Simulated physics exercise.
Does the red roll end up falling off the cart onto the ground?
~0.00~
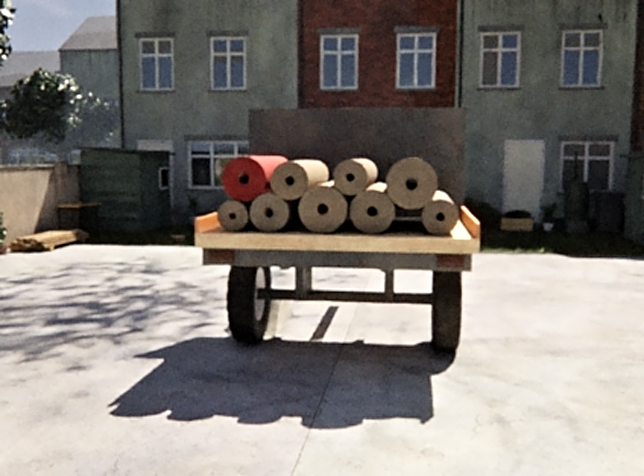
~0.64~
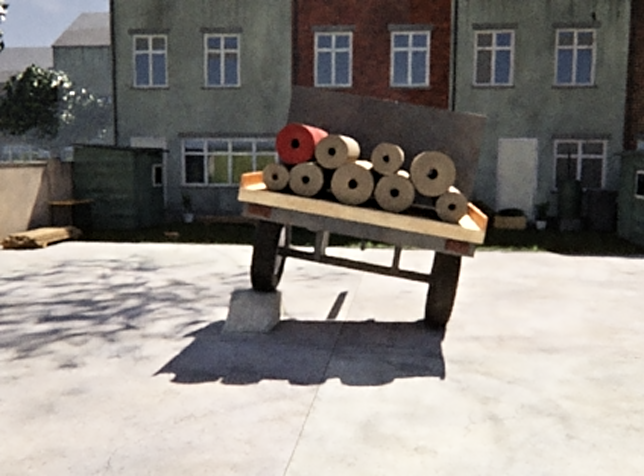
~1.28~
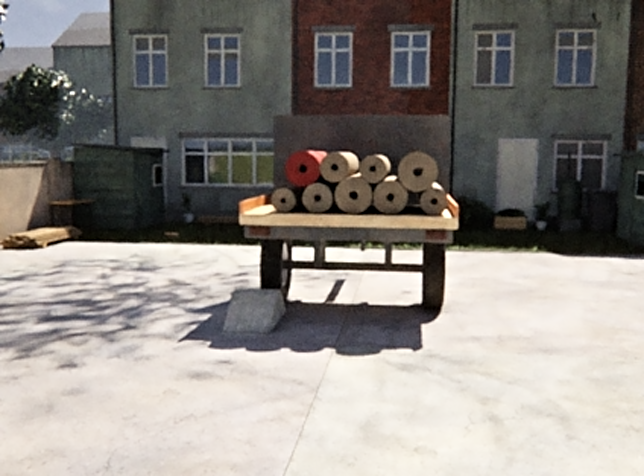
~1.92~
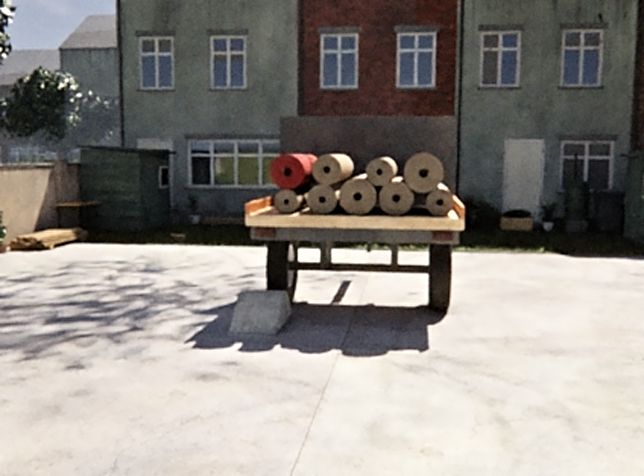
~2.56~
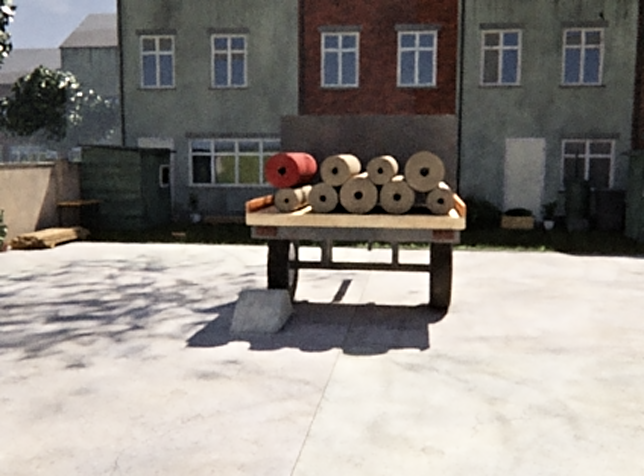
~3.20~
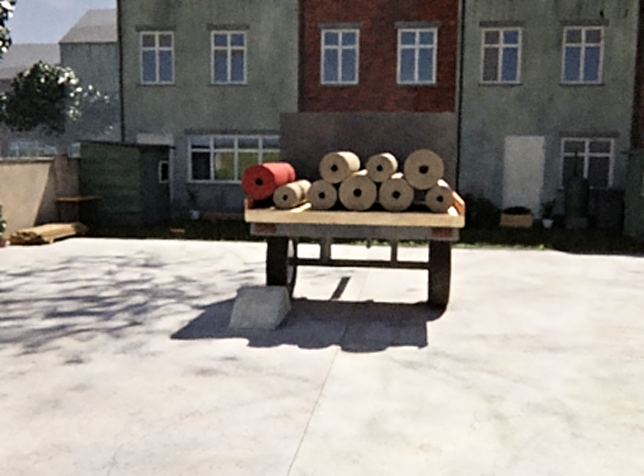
No, the red roll stays aboard. It rolls left off the other rolls and comes down at the left edge of the deck, but it is still on the cart.
In a paved yard facing some houses, a cart loaded with rolls tilted as its left wheel climbed a grey hump, then dropped level and stopped. The red roll rolled left off the others and down to the deck's left edge, still aboard.
